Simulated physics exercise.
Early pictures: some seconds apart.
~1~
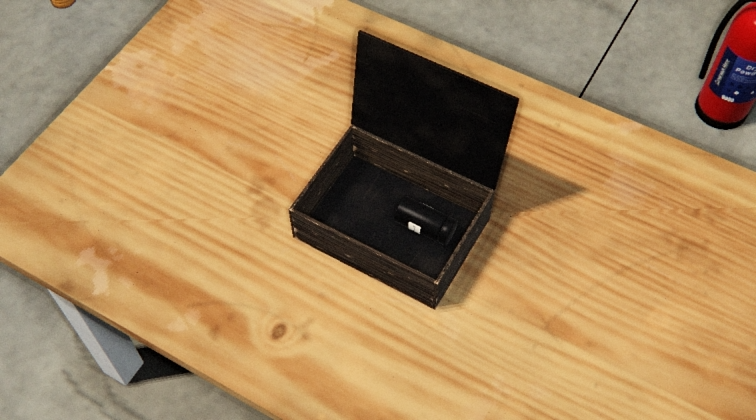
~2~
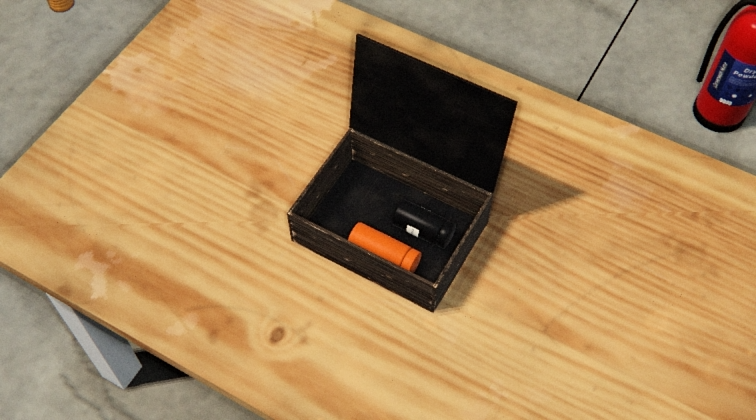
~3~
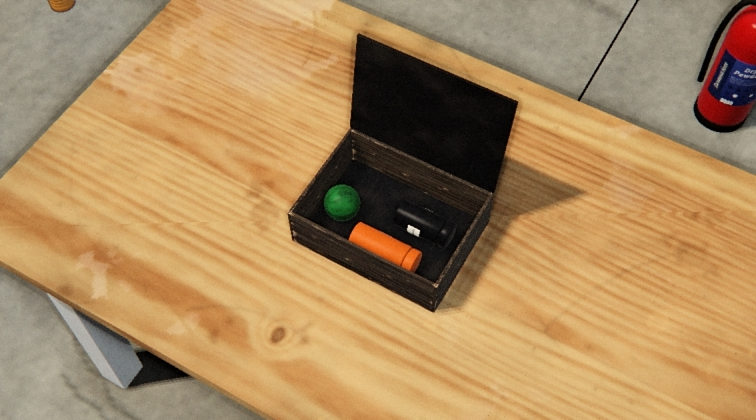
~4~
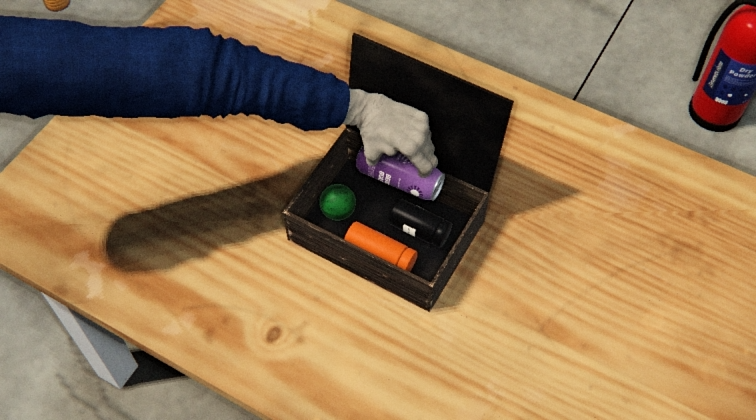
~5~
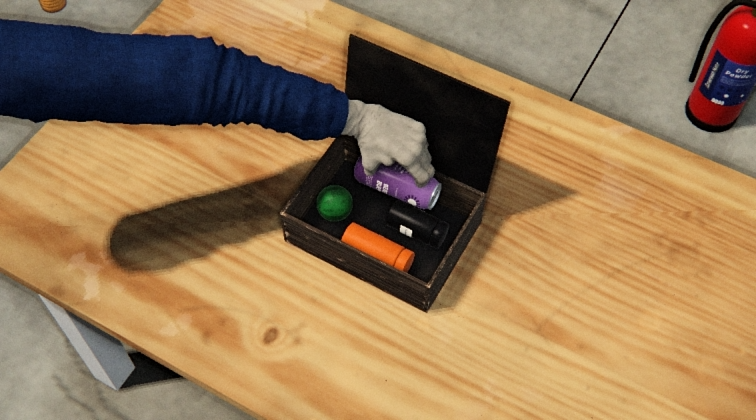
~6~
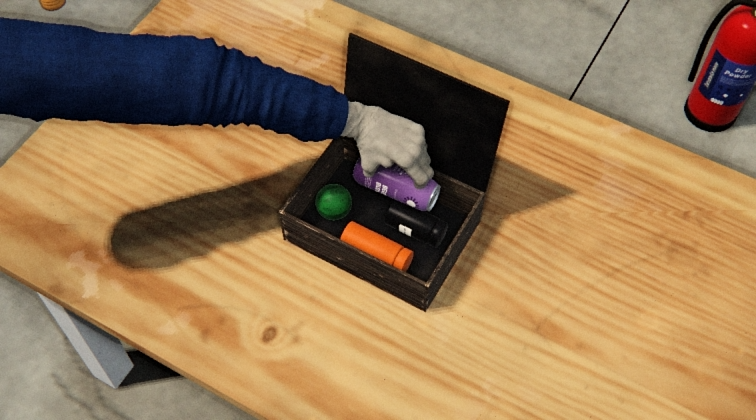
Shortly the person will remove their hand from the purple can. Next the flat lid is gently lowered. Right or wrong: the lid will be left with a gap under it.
Wrong, it closes.
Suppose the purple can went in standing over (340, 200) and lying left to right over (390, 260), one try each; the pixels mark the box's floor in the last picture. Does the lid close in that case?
First try: The lid stays propped open; second try: The lid comes down fully.
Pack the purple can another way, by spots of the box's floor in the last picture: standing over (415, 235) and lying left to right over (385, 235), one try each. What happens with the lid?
Try 1: Lid not shut; try 2: Lid shut.
Then, 0.80 s on from there, lid starting down; purple can shifted about its own width near (403, 194); black shaker shifted about its own width.
Then, 1.50 s on from there, lid 62° above the rim; purple can shifted about its own width near (403, 195); black shaker shifted about its own width.
Then, 1.90 s on from there, lid 21° above the rim; purple can shifted about its own width near (403, 195); black shaker shifted about its own width.
In the end, lid shut; moved from the start, purple can and black shaker; the other 2 unmoved. At the end, from the last picture's camera, purple can near (403, 195).
